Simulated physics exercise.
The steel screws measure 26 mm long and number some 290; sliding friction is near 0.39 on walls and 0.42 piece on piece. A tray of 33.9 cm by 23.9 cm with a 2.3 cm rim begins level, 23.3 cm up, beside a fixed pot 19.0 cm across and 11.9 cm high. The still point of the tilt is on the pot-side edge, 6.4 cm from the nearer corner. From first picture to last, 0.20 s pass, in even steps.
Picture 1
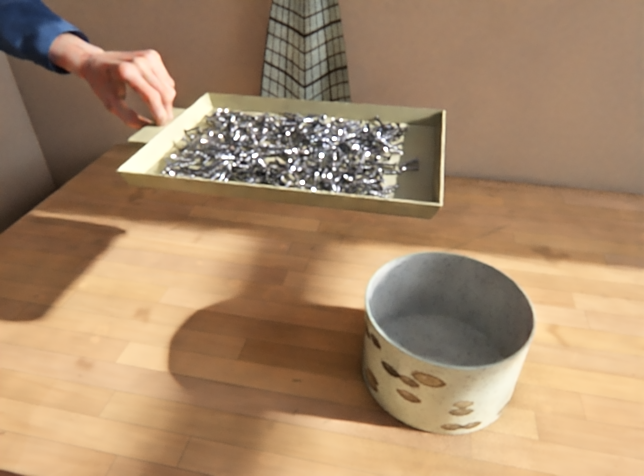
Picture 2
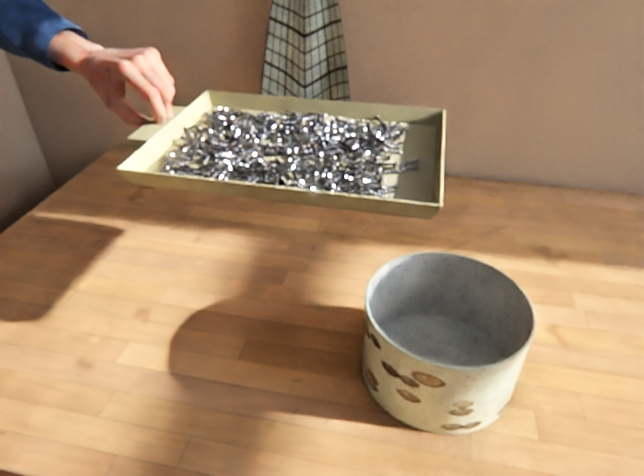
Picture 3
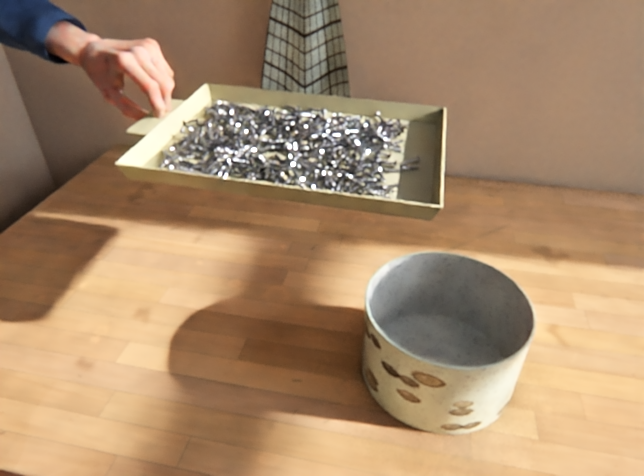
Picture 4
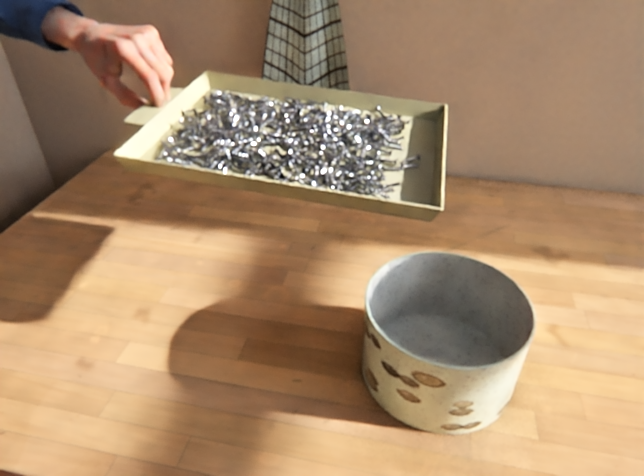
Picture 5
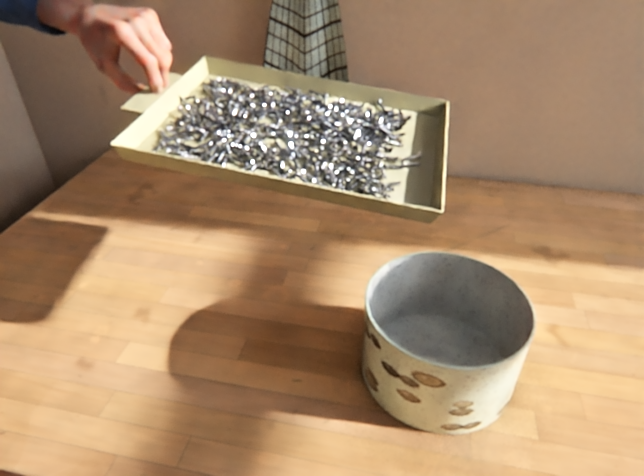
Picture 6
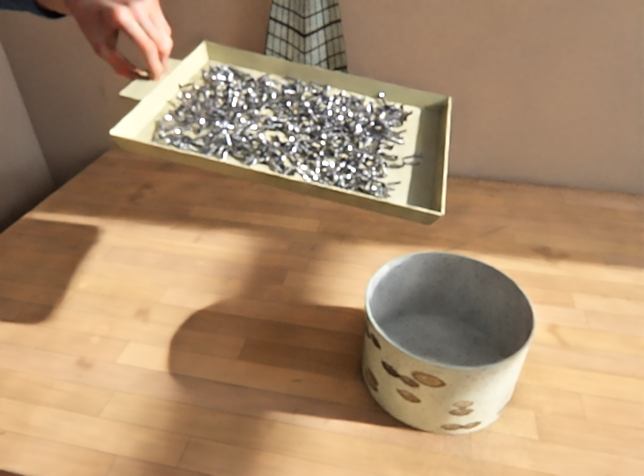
At first, a hand at the left holds a pale tray of shiny metal screws almost level above a wooden table, with a round pot below to the right. Then the hand gradually raises the tray's left side, slanting it down toward the right, while the screws stay spread across it.
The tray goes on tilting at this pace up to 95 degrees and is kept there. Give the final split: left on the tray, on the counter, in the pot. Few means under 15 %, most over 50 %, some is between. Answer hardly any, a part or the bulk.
Tray: Hardly any, counter: Hardly any, pot: The bulk.
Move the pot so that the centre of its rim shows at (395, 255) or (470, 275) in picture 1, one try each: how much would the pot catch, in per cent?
Some 15 and 65 per cent.
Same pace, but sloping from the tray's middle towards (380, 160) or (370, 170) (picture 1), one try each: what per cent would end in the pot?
About 35 and 80 per cent.
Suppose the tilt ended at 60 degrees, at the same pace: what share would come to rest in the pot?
Then about 75 per cent.
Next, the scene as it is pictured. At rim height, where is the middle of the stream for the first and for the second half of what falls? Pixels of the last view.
At about (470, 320), then at (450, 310).
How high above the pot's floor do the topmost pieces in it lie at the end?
About 4.0 cm.
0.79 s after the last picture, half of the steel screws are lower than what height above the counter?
Some 10 cm.
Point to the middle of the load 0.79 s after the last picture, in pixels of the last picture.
Near (452, 329).
Then, 0.47 s after the last picture, tilt 51 degrees; the tray holds 100 %, the pot 0 %.
Then, 0.79 s after the last picture, tilt 78 degrees; the tray holds 20 %, the pot 55 %.
Then, 1.20 s after the last picture, tilt 95 degrees; the tray holds 0 %, the pot 100 %.
In the end, tray 0 %, counter 0 %, pot 100 %.
